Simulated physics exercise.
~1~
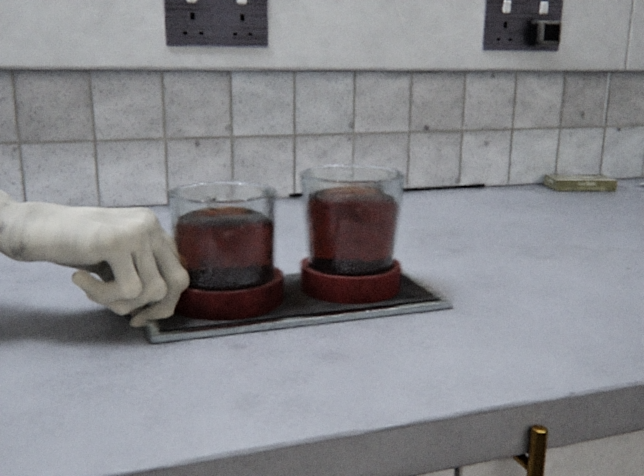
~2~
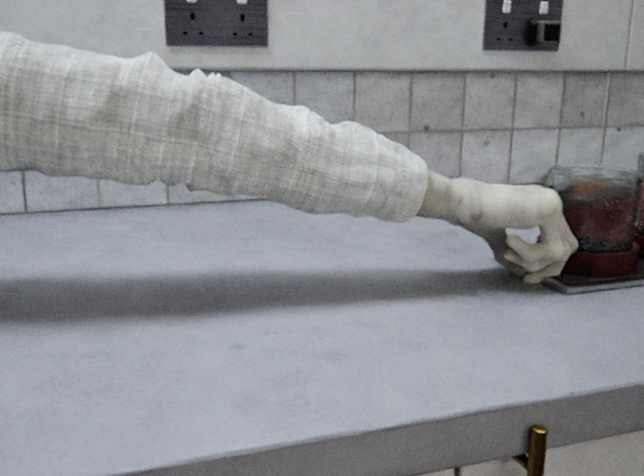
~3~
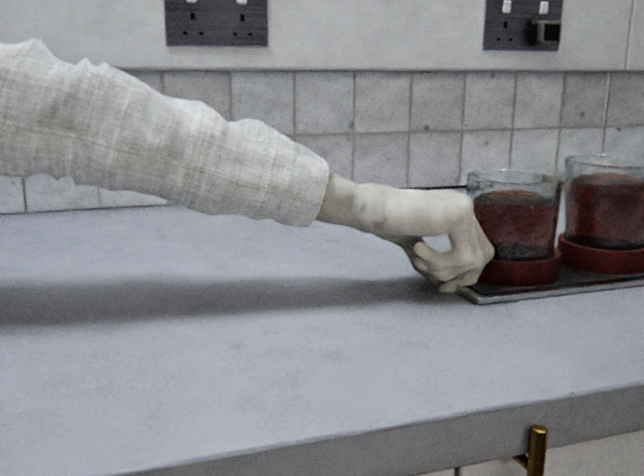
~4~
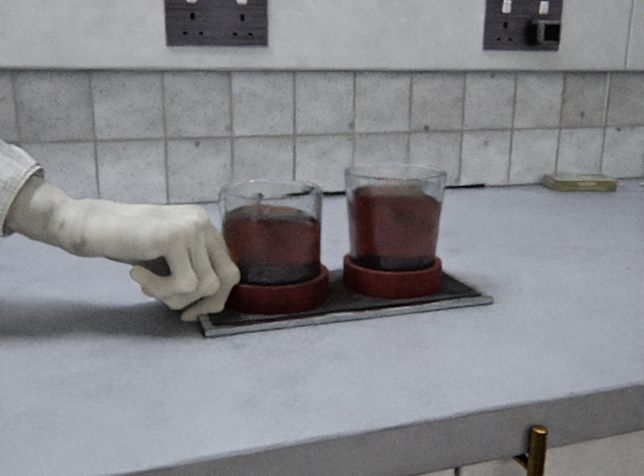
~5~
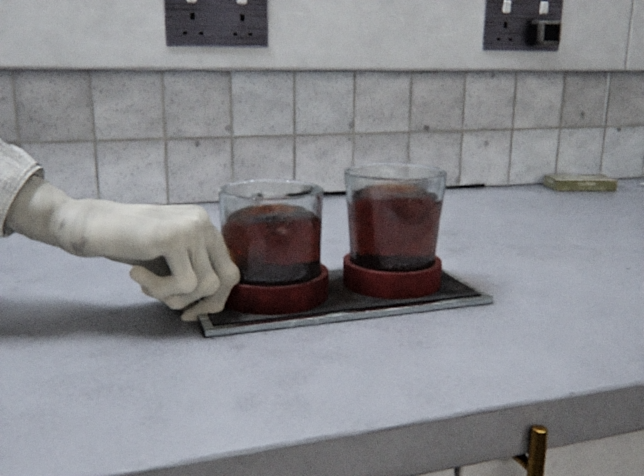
A pale hand slides a tray of two open glasses right, then back left, and stops.
